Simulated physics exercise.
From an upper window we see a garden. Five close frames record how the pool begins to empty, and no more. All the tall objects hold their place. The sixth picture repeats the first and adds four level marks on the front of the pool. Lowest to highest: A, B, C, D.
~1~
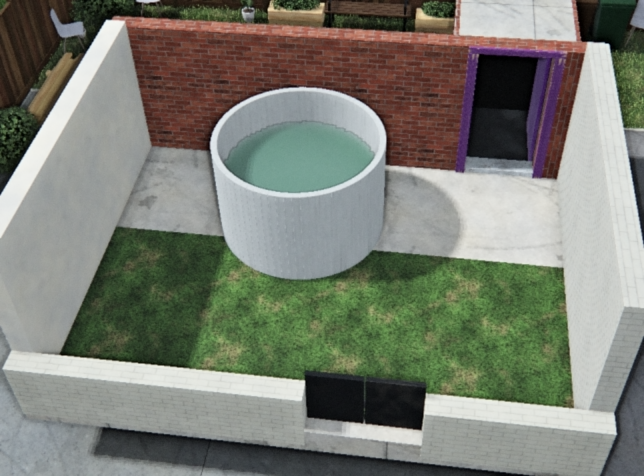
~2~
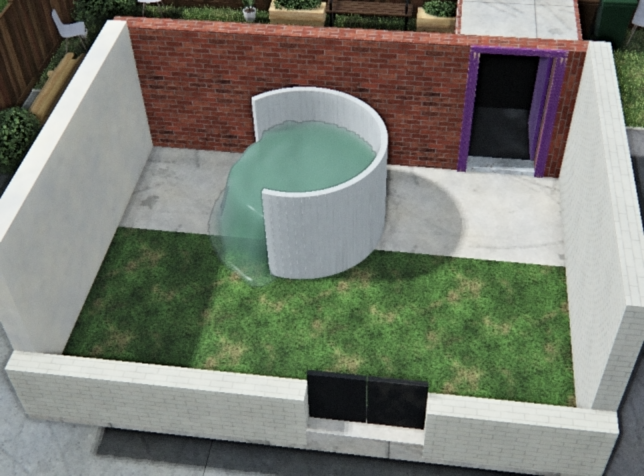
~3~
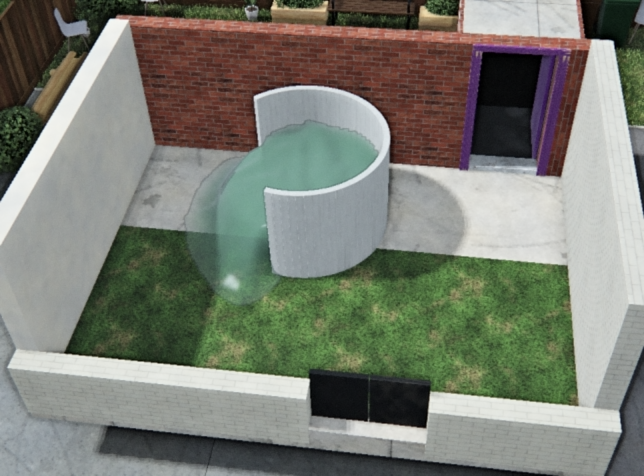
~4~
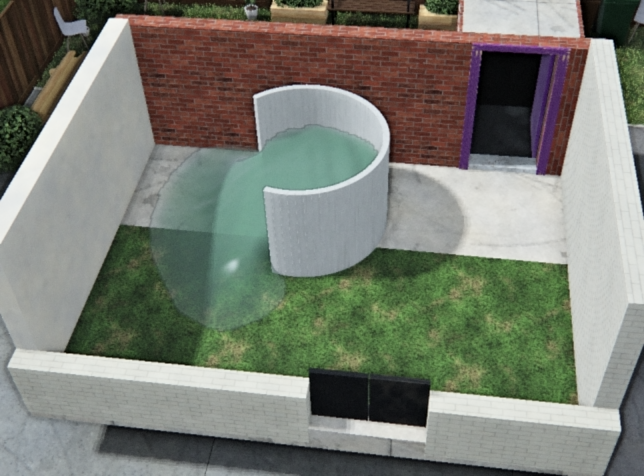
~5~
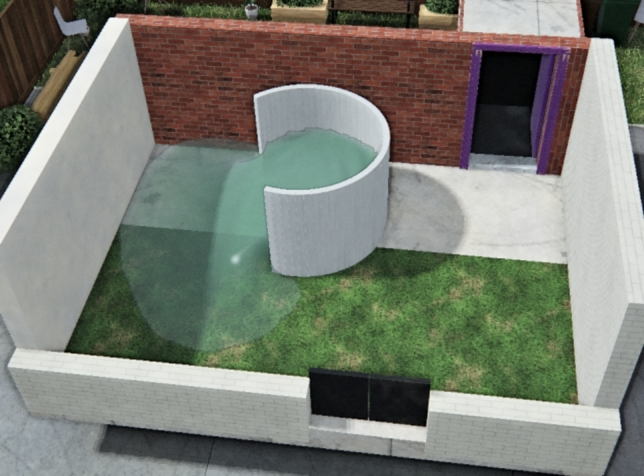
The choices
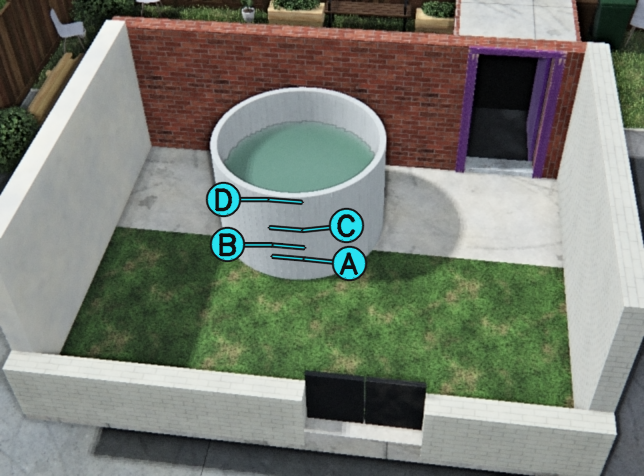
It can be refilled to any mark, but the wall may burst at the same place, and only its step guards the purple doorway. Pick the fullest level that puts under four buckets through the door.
It is B.
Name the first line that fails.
It is C.
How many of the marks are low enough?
Two of them.
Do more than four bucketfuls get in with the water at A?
No.
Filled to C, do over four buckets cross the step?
Yes.
On the marked copy, A at (288, 257); B at (287, 246); C at (286, 228); D at (284, 200); from the bottom up A, B, C, D.
Choosing A, nothing gets over.
Choosing B, a splash gets over, under a bucket.
Choosing C, about 10 bucketfuls get in.
Choosing D, dozens of bucketfuls pour in.
